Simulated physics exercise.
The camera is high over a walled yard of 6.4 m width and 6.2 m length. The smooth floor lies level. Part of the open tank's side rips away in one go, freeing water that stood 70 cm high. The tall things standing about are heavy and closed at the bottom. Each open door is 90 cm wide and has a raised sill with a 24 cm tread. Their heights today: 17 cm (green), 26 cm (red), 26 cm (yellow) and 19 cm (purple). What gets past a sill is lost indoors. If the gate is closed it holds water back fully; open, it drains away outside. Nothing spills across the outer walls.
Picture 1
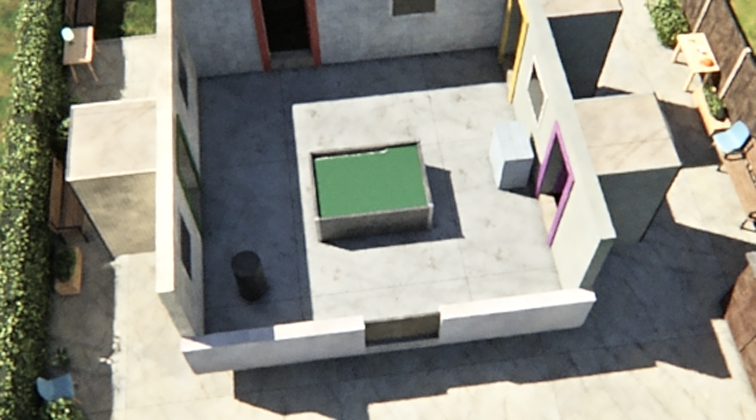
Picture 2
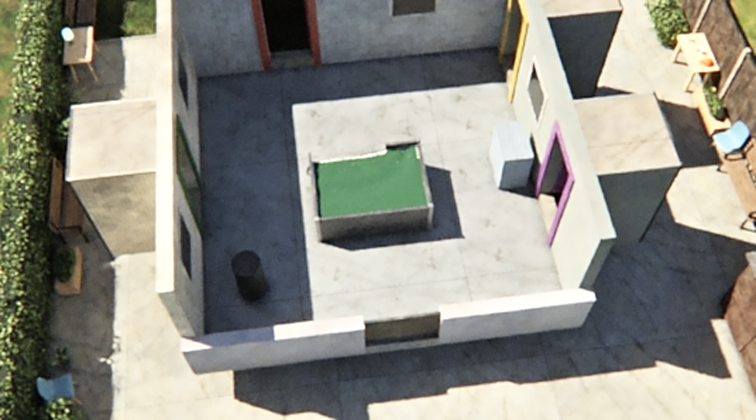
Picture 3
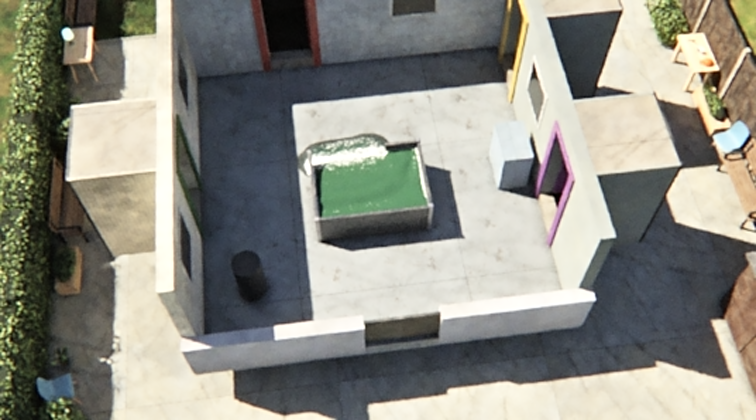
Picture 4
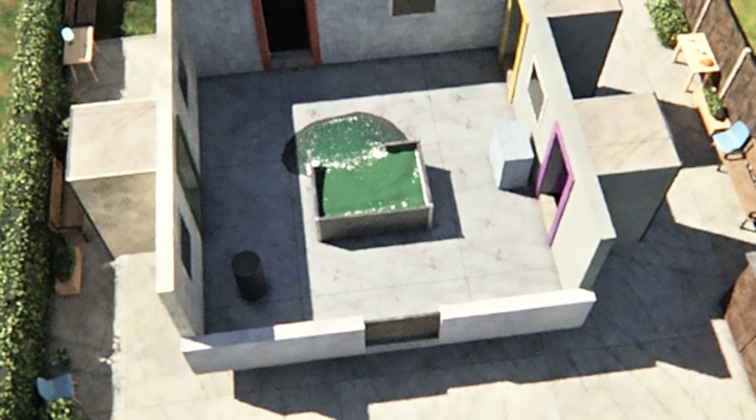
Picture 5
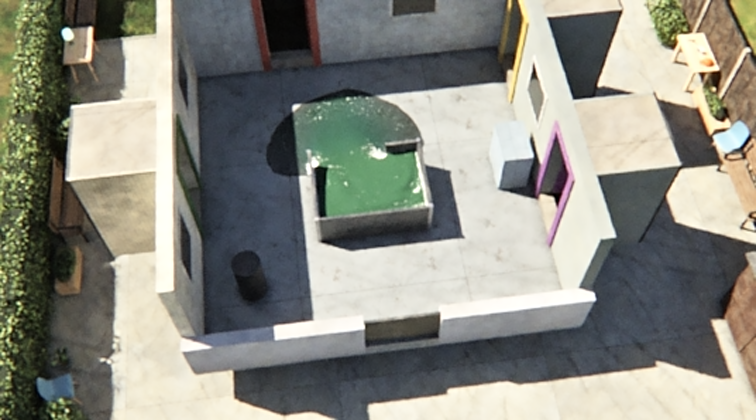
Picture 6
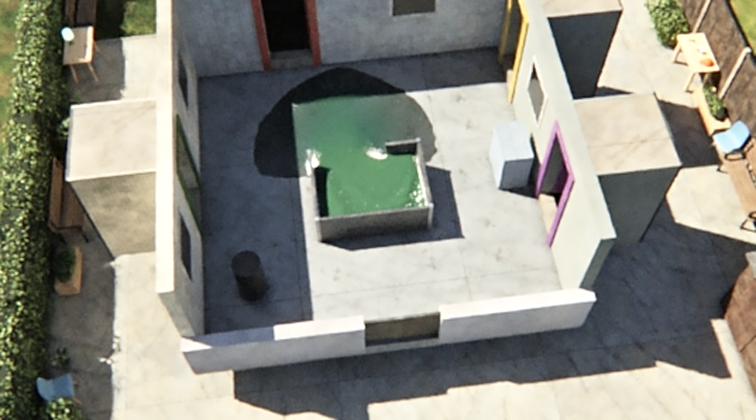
The clip opens on a walled yard seen from above, with still green water in an open tank. Part of the tank's far side breaks away, and water pours out through the gap in a foaming rush, then fans across the pale floor toward the back wall as a widening sheet.
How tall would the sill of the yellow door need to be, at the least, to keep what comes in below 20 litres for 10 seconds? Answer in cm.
At least 12.5 cm or so.
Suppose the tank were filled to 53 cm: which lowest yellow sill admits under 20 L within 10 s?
Then roughly 8.5 cm.
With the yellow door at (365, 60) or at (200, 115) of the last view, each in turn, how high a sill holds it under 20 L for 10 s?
Roughly 24 and 17 cm.
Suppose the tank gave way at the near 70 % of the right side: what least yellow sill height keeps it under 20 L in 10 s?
Then roughly 6.0 cm.
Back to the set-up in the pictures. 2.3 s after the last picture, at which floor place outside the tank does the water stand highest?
Near (207, 79).
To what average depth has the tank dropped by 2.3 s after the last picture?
Some 17 cm.
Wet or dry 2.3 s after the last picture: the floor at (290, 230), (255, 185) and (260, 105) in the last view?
In turn: Dry, still dry, wet.
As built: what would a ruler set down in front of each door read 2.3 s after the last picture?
Depths in cm: Green 0, red 17, yellow 18, purple 0.
Then, 0.7 s after the last picture water covers 30 % of the floor, deepest (35 cm) near (318, 67); it has not reached the yellow door.
Then, 2.3 s after the last picture water covers 40 % of the floor, deepest (28 cm) near (207, 79); 18 cm at the yellow door, 0 litres in over its 26 cm sill.
Then, 9.3 s after the last picture water covers 95 % of the floor, deepest (10 cm) near (549, 292); 7 cm at the yellow door, 0 litres in over its 26 cm sill.
At the yellow door as built, the water peaked near 18 cm, 2.3 s after the last picture.
Run again over the same 10 s with other heights there, 34 litres in over 11 cm, 8 litres over 15 cm. The limit of 20 litres is kept from about 12.5 cm up.
